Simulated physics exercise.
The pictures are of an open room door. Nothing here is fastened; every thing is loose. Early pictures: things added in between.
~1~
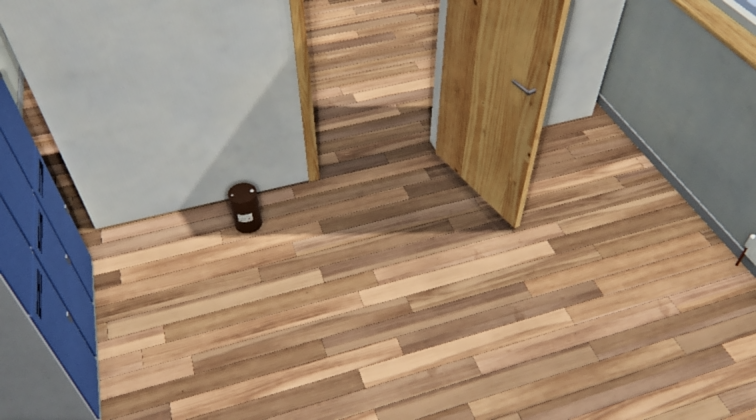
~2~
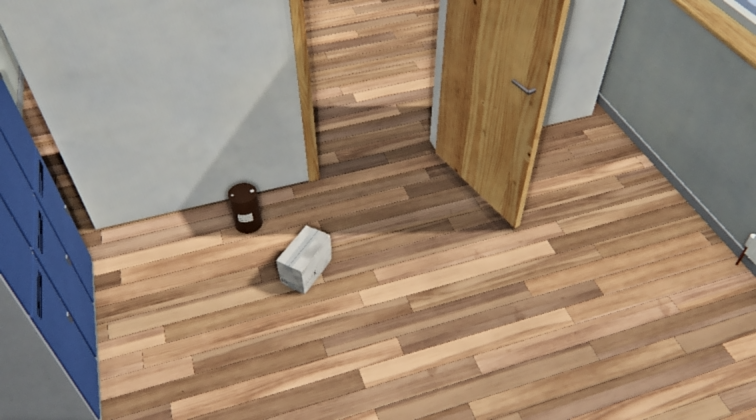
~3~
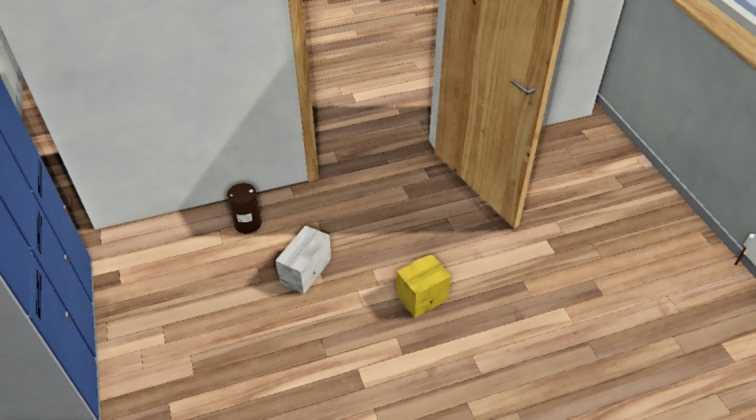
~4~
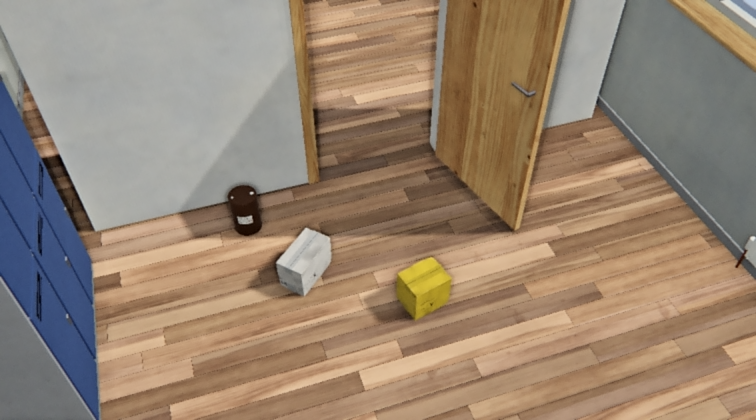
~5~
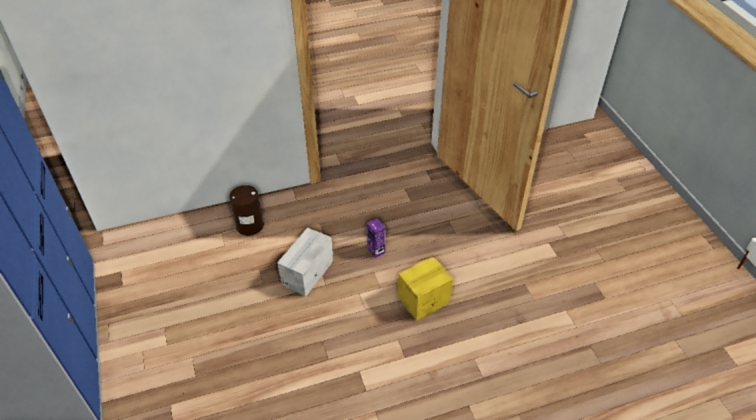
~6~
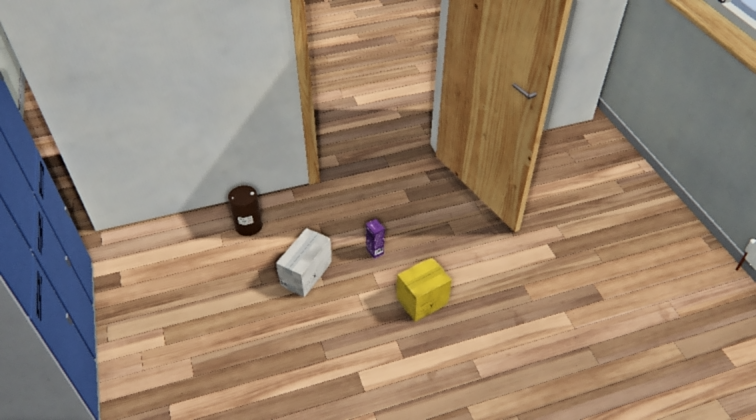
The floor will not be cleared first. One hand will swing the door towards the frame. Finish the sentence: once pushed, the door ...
... meets the frame.
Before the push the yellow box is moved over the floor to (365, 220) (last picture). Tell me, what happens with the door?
In the end the door is hindered.
Then, 0.60 s past the last view, open by 84°.
Then, 0.90 s past the last view, open by 61°.
Then, 1.20 s past the last view, open by 36°.
Then, 1.50 s past the last view, open by 9°.
Finally, open by 0°; all 4 still in place. Final places as the last picture's camera would see them, purple carton near (375, 239).
